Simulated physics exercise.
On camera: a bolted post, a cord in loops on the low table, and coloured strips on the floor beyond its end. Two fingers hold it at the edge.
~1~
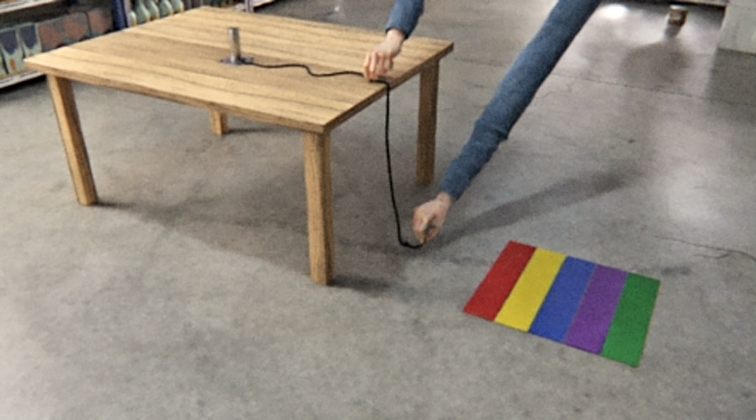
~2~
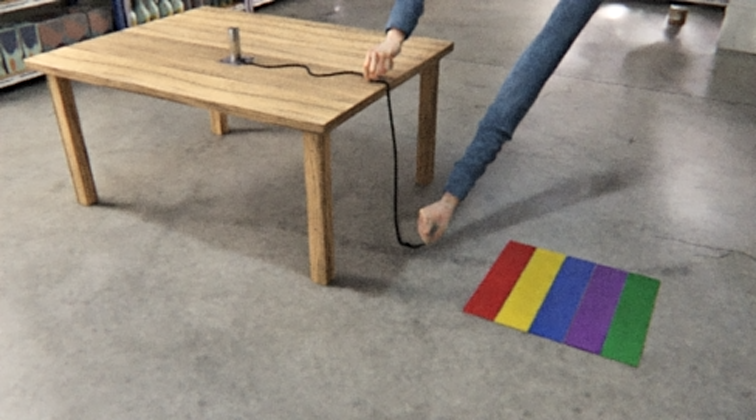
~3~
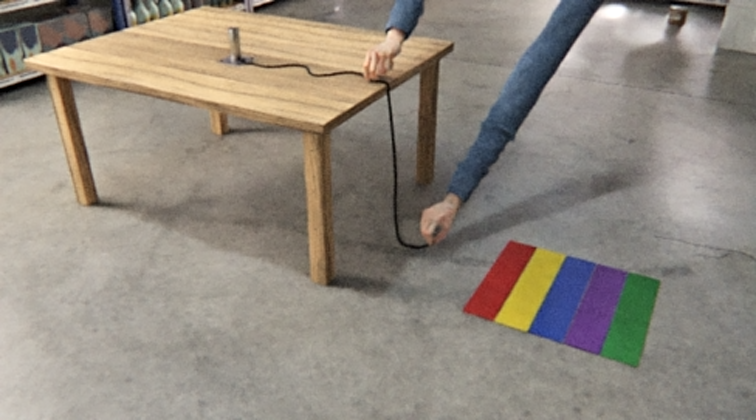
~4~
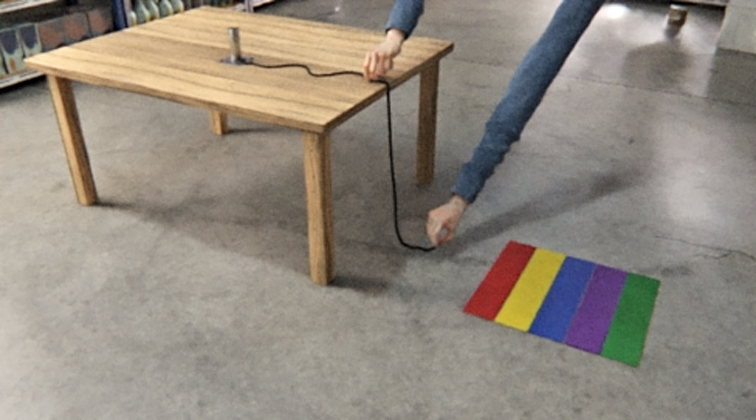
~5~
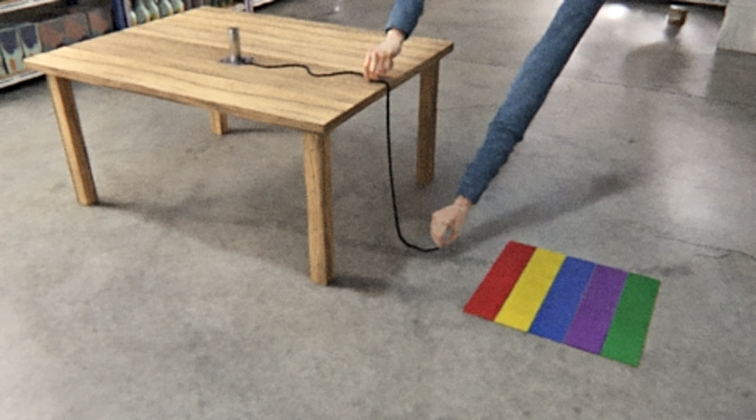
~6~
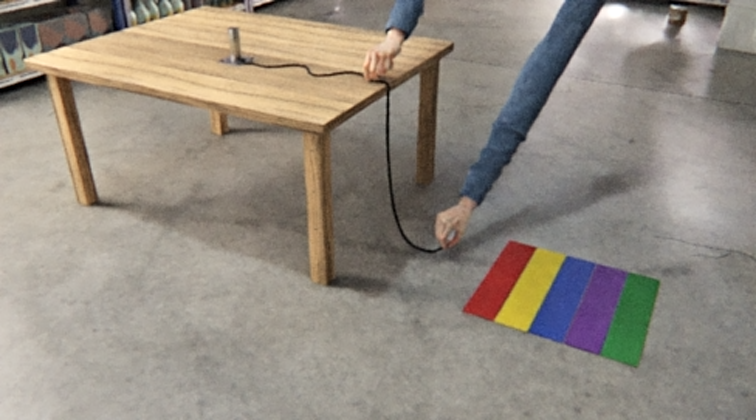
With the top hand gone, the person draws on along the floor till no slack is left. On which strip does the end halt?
The end stops over the blue strip.
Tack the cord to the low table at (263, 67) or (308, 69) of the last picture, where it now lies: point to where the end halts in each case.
The places are (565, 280) and (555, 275).
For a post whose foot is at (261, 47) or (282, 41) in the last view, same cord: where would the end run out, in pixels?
In that order: (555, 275) and (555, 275).
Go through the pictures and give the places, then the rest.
End (424, 240); red (487, 301); yellow (519, 311); blue (553, 321); purple (588, 332); green (624, 344), in the first picture.
End (429, 241); cord through (260, 66) (309, 71) (364, 76) (391, 118) (396, 178) (397, 233), in the second picture.
End (433, 242), in the third picture.
End (439, 244); cord through (260, 66) (309, 71) (364, 76) (389, 117) (393, 178) (398, 233), in the fourth picture.
End (443, 245), in the fifth picture.
End (447, 246); cord through (260, 66) (309, 71) (364, 76) (388, 117) (390, 177) (402, 233), in the sixth picture.
Soon after, end near (504, 262); over red.
Then, end near (546, 274); over yellow.
At full stretch, end near (572, 281); over blue. It gets as far as the blue strip.
